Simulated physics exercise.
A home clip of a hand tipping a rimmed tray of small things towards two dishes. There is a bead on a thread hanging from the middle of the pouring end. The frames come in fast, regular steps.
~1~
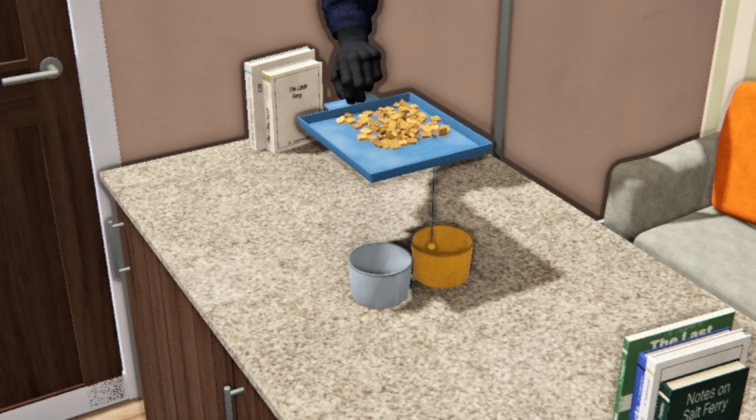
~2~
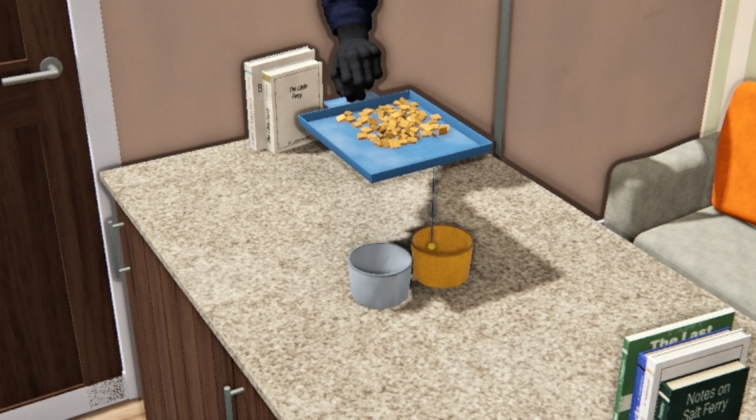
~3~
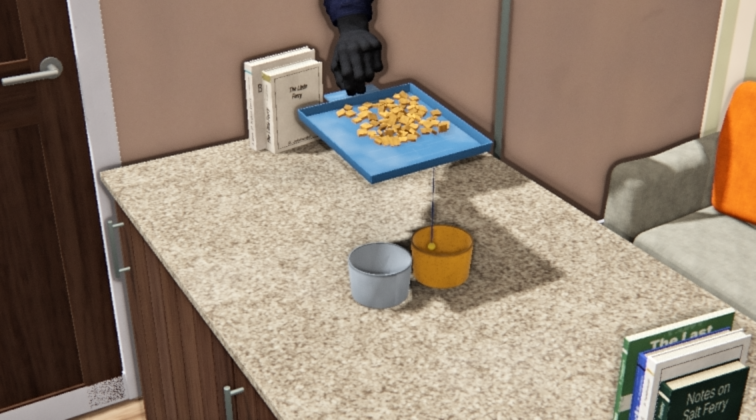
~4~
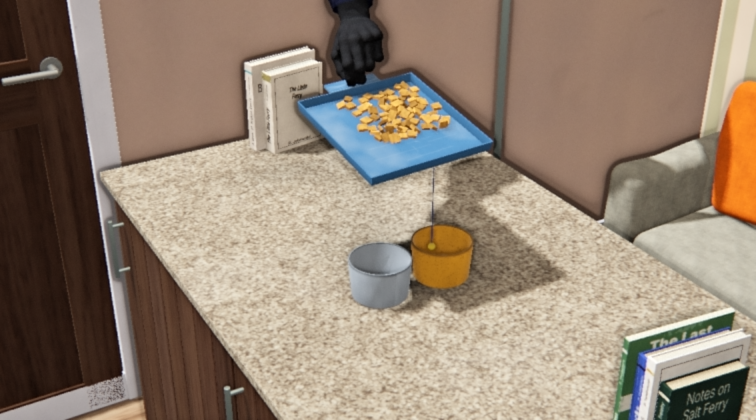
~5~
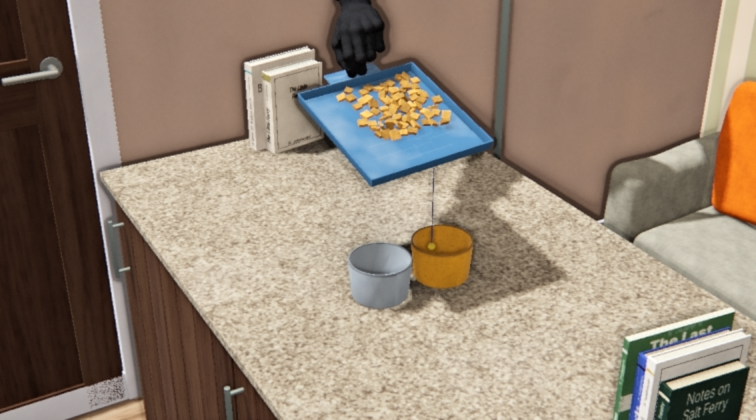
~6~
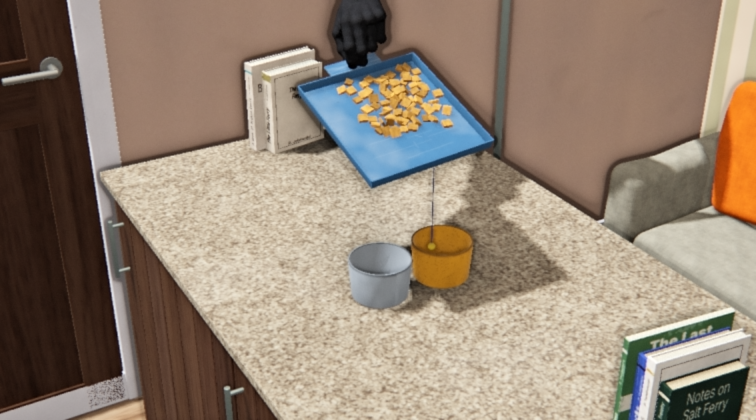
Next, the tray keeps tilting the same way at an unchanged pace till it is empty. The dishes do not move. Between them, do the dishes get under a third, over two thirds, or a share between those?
The share caught is small, below one third.
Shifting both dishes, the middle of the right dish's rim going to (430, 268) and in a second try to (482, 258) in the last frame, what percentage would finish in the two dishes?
You'd get near 70 per cent and afterwards near 60 per cent.
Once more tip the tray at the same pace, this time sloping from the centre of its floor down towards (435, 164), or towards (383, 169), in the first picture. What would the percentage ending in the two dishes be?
0 and 60 per cent, in that order.
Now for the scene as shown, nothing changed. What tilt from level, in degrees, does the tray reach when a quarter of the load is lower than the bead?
95°.
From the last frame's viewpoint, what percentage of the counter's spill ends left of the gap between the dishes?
Left portion: Around 40 %.
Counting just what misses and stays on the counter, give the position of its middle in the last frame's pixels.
Roughly at (424, 324).
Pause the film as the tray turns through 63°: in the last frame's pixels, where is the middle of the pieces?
Roughly (412, 160).
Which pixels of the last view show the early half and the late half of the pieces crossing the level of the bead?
About (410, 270) to begin with, then about (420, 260).
Soon after the last picture, tray tipped steeply; most on the tray; a small part in the air.
A little later, tray tipped past a quarter turn; about two thirds on the tray; a stray few in the left dish; about a quarter outside both; a small part in the air.
Later still, tray tipped past a quarter turn; a small part in the left dish; nearly all outside both.
At rest, tray tipped past a quarter turn; a small part in the left dish; none in the right dish; nearly all outside both.
